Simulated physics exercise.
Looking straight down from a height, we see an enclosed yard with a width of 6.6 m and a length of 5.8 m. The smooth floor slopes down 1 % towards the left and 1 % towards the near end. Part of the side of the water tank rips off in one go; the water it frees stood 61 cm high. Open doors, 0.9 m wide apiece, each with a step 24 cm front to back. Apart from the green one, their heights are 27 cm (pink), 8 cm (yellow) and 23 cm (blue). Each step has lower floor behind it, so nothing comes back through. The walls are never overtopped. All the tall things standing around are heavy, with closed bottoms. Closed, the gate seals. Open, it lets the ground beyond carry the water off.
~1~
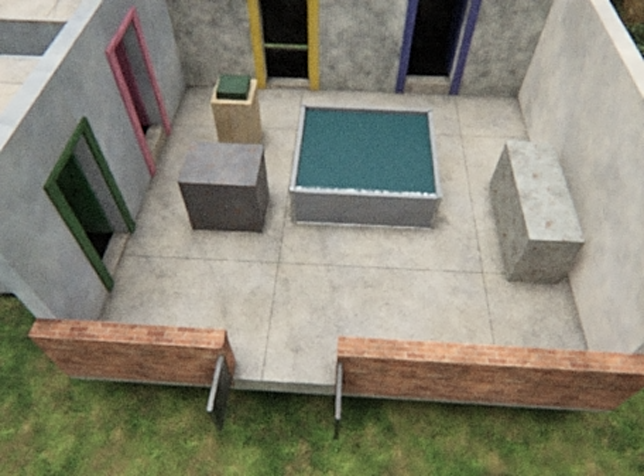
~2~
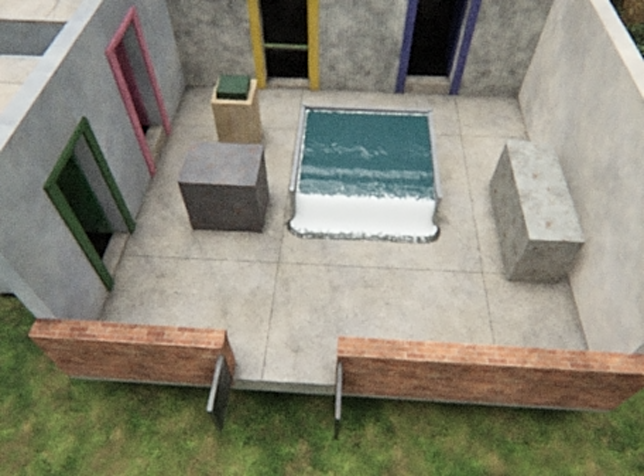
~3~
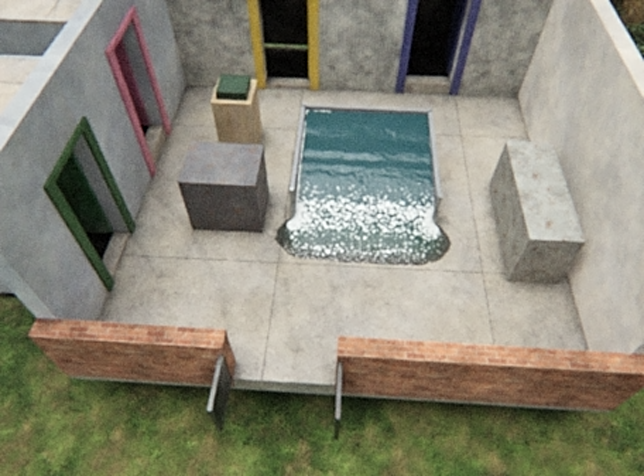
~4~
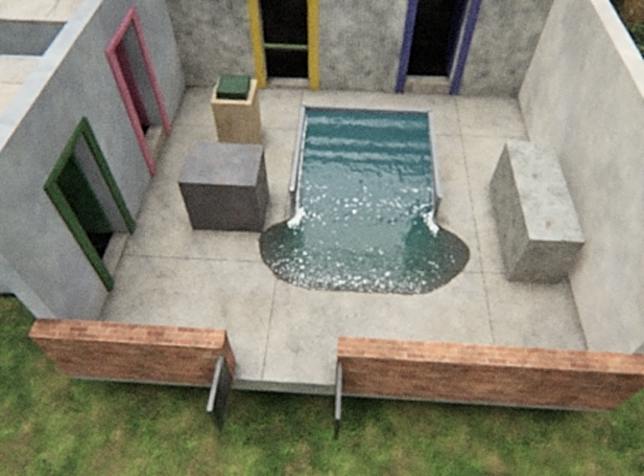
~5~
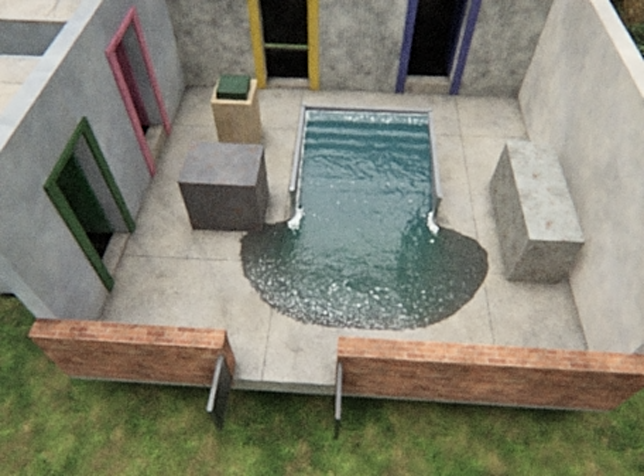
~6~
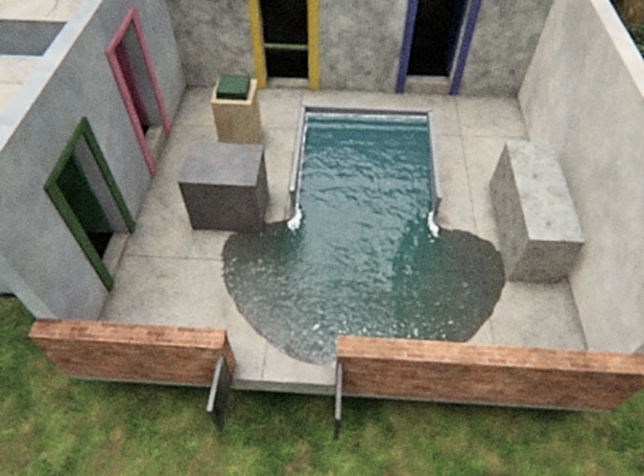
In this clip, the near side of a water tank in a walled concrete yard gives way, and water pours out, spreading across the floor in a widening rounded pool that reaches close to the low brick wall.
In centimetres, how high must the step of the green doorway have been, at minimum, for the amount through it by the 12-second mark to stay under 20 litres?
It must have been at least 7.5 cm high.
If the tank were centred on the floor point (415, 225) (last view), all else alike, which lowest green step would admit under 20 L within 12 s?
About 12.5 centimetres.
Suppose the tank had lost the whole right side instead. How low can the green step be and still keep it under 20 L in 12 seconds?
About 10.5 cm.
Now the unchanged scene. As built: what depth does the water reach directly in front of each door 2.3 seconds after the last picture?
Lab note, cm: Pink 0; yellow 0; blue 0; green 5.
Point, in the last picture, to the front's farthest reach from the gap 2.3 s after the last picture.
Pixel close to (87, 352).
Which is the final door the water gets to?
It's the yellow one.
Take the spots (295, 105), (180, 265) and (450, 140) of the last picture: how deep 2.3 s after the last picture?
Around 0 cm, 1 cm and 0 cm.
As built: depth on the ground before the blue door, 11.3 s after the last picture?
Roughly 1.0 cm deep.
Then, 0.7 s after the last picture water covers 35 % of the floor, deepest (40 cm) near (361, 354); it has not reached the green door.
Then, 2.3 s after the last picture water covers 40 % of the floor, deepest (32 cm) near (575, 380); 5 cm at the green door, 0 litres in over its 6 cm step.
Then, 11.3 s after the last picture water covers 90 % of the floor, deepest (10 cm) near (87, 352); 9 cm at the green door, 48 litres in over its 6 cm step.
At the green door as built, the water peaked near 10 cm, 7.3 s after the last picture.
Run again over the same 12 s with other heights there, 30 litres in over 7 cm, 11 litres over 8.5 cm. The limit of 20 litres is kept from about 7.5 cm up.
